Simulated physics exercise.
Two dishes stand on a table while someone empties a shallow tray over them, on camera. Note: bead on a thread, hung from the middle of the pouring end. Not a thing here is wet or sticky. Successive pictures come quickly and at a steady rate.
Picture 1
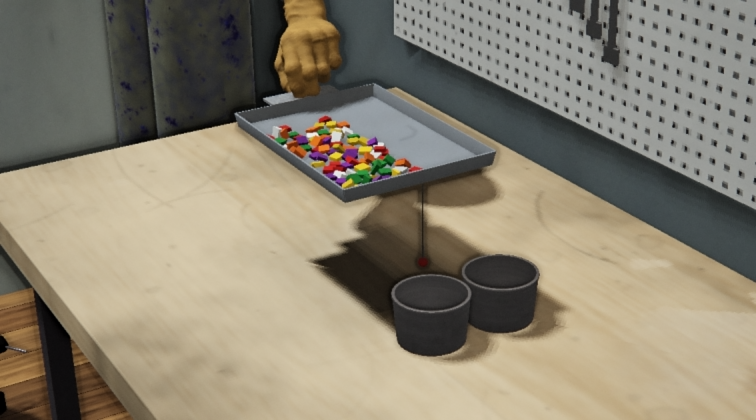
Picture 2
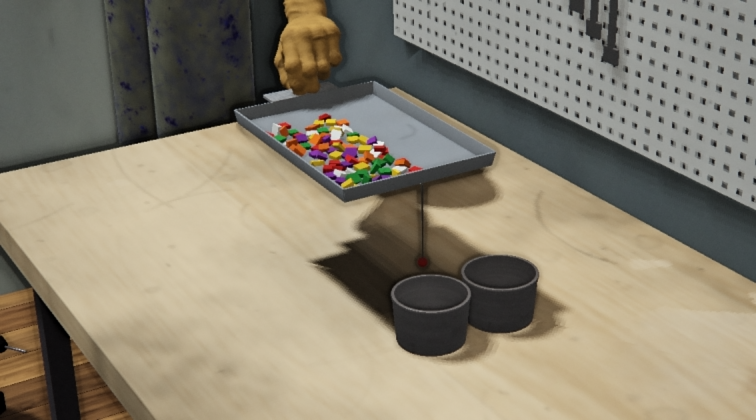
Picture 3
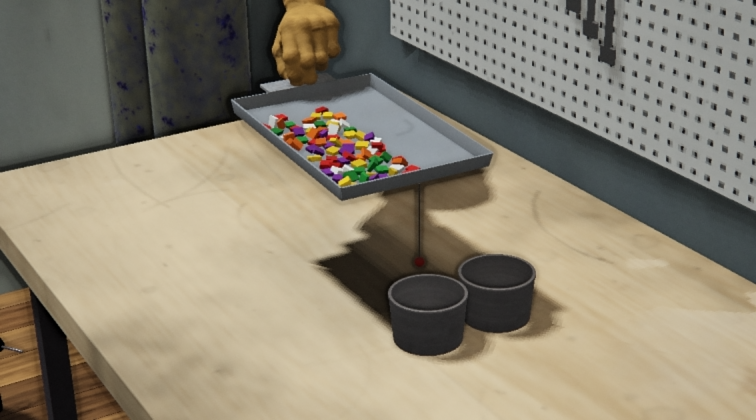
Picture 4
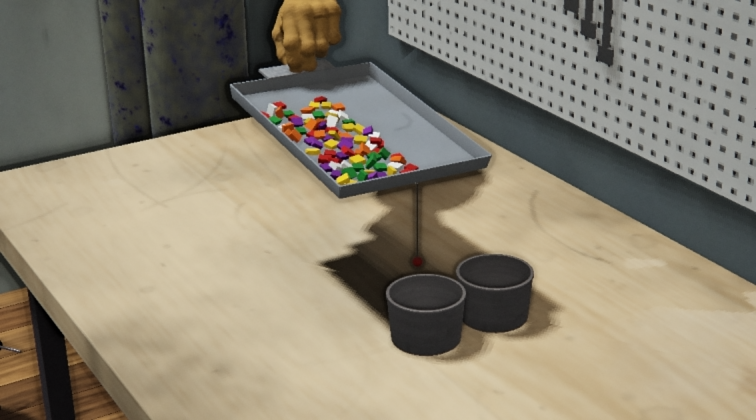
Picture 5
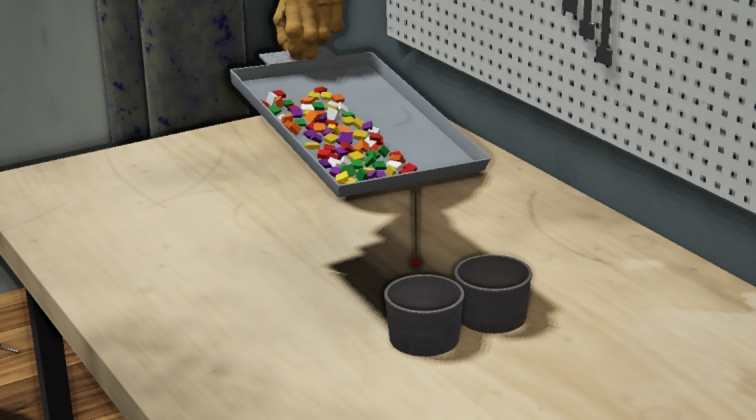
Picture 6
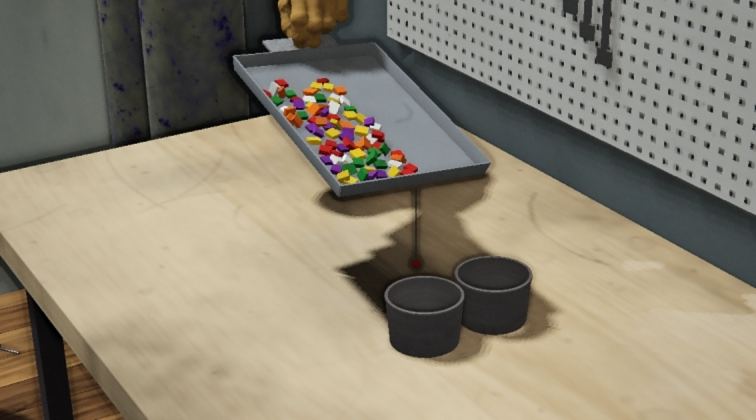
On a wooden workbench beside a pegboard, a gloved hand at the far end of a shallow gray tray of multicolored pieces gradually raises that end, steepening the tray's slant above two dark dishes while the pieces stay bunched along its left side.
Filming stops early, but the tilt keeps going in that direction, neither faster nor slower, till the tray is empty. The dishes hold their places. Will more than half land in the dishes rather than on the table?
Yes. Pretty clear the dishes gather most of what falls.
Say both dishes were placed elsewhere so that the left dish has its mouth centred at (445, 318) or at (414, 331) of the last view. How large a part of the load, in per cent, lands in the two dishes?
10 and 10 %.
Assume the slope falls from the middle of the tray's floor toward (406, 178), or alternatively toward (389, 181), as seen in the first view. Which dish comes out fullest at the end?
Outcome by order - one: Left side; two: Left side.
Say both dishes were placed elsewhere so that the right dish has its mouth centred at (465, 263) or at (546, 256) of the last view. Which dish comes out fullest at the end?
Well, first the right-hand one, then the left-hand one.
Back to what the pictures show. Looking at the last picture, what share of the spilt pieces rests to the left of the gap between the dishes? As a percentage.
Estimate: About 40 in every hundred.
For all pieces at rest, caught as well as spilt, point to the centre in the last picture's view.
Once nothing moves, the middle sits near (486, 312).
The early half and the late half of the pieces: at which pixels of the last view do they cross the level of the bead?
Starting near (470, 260), moving on to near (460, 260).
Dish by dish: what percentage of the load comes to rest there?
Left dish near 30 in a hundred; right dish near 50.
Soon after the last picture, tray tipped steeply; nearly all on the tray; a stray few in the air.
A little later, tray tipped past a quarter turn; about a third on the tray; a small part in the left dish; about a quarter in the right dish; a small part outside both; about a quarter in the air.
Later still, tray tipped past a quarter turn; about a quarter in the left dish; about half in the right dish; about a quarter outside both; a stray few in the air.
At rest, tray tipped past a quarter turn; about a quarter in the left dish; about half in the right dish; about a quarter outside both; a stray few in the air.
